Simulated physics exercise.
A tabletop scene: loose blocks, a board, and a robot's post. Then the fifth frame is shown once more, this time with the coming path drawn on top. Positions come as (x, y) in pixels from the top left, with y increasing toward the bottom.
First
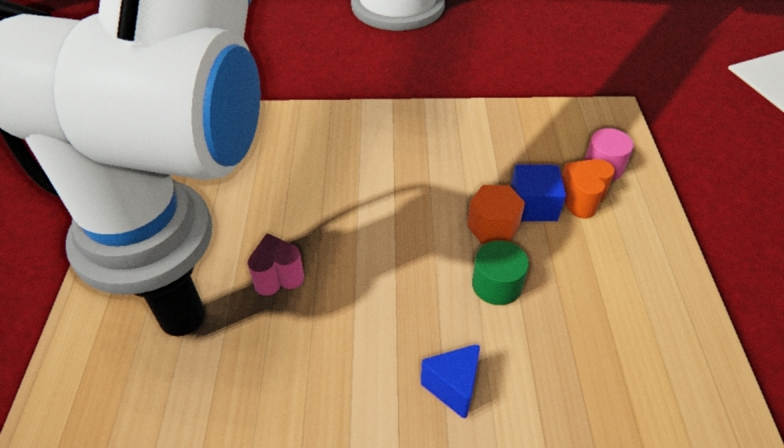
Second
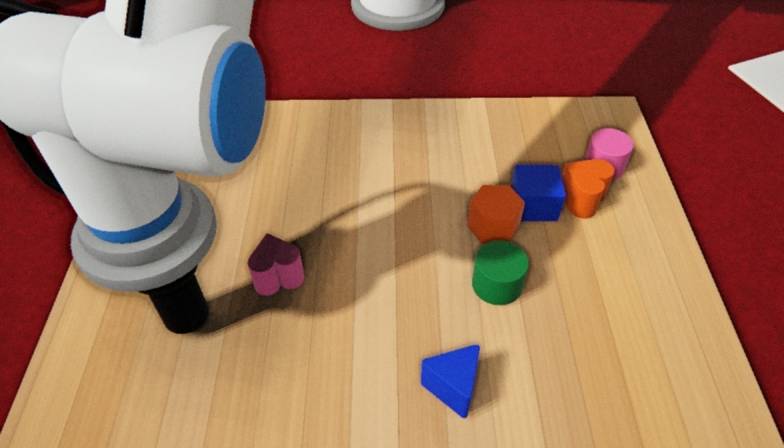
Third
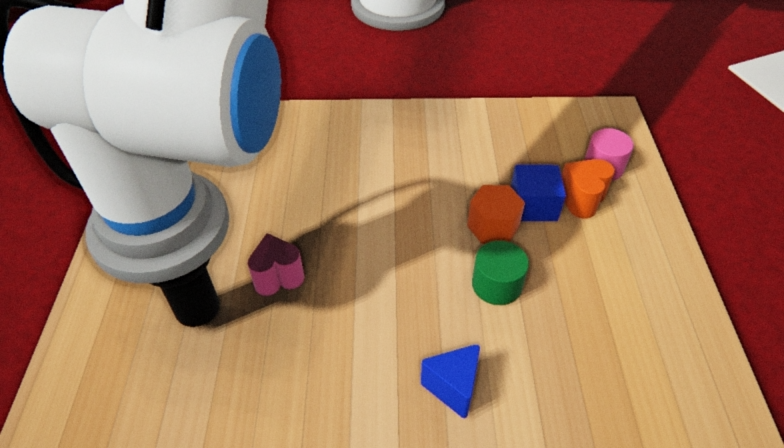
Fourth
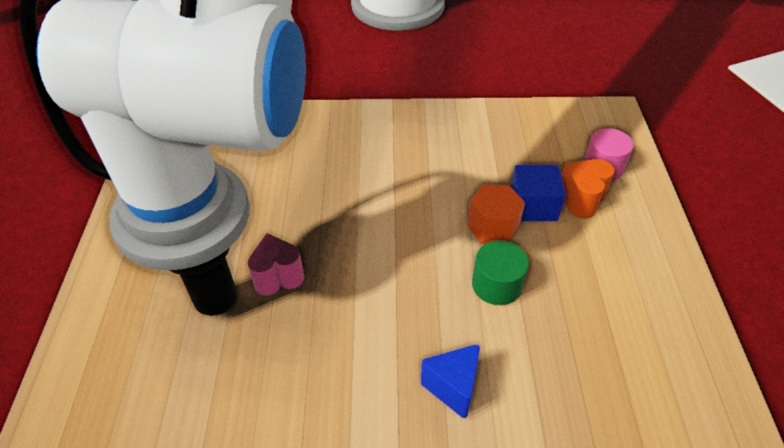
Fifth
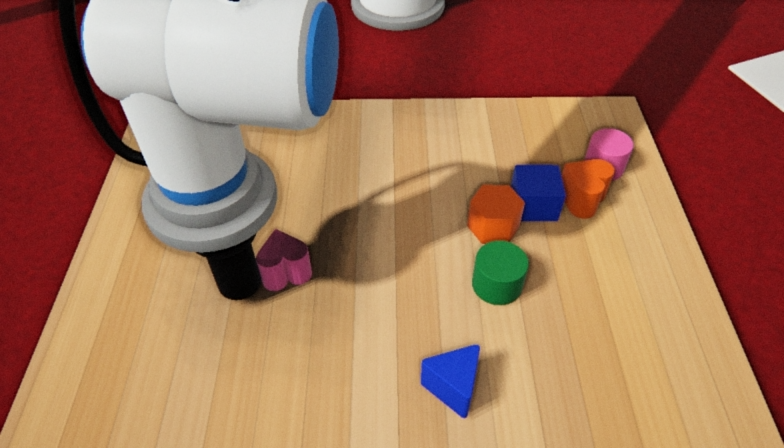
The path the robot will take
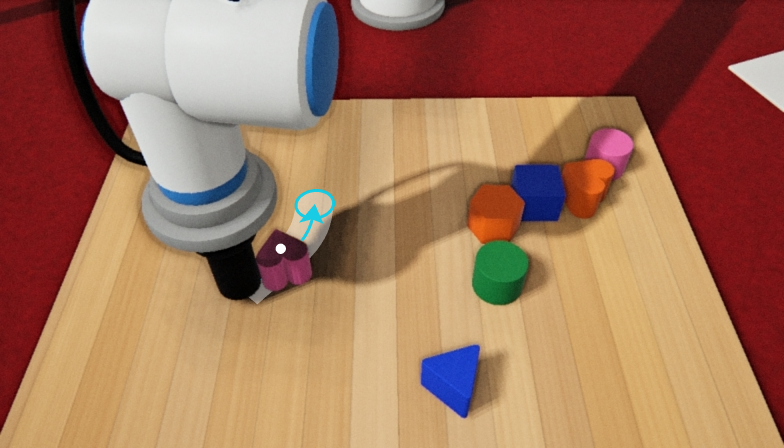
On a wooden tabletop scattered with colourful blocks, a white robot arm slides its black post right and slightly away from the viewer, then nudges the pink heart-shaped block a little to the right while the other blocks stay still.
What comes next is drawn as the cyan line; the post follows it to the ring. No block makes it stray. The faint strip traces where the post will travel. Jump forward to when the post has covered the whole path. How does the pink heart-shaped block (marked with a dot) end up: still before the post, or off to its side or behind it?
By the time the path ends, the pink heart-shaped block has slid off to the side or behind.
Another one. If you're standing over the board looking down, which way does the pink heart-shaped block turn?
Looking from above, the answer is clockwise.
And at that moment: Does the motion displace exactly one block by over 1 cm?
I'd say yes.
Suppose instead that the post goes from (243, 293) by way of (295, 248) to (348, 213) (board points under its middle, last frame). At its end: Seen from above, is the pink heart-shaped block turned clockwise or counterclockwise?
Seen from above, its turn is clockwise.
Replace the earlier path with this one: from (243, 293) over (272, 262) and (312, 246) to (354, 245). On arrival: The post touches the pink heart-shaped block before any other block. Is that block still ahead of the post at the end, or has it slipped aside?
My answer is that the pink heart-shaped block is still ahead.
Drawn move, from (243, 293) by way of (277, 264) and (305, 235) to (315, 204); the dot is on the pink heart-shaped block.
The first path, step by step. One third of the way, post at (276, 253); pink heart-shaped block at (319, 228), turned 25° clockwise.
Two thirds of the way, post at (304, 225); pink heart-shaped block at (345, 217), turned 75° clockwise.
At the end, post at (313, 194); pink heart-shaped block at (346, 216), turned 75° clockwise.
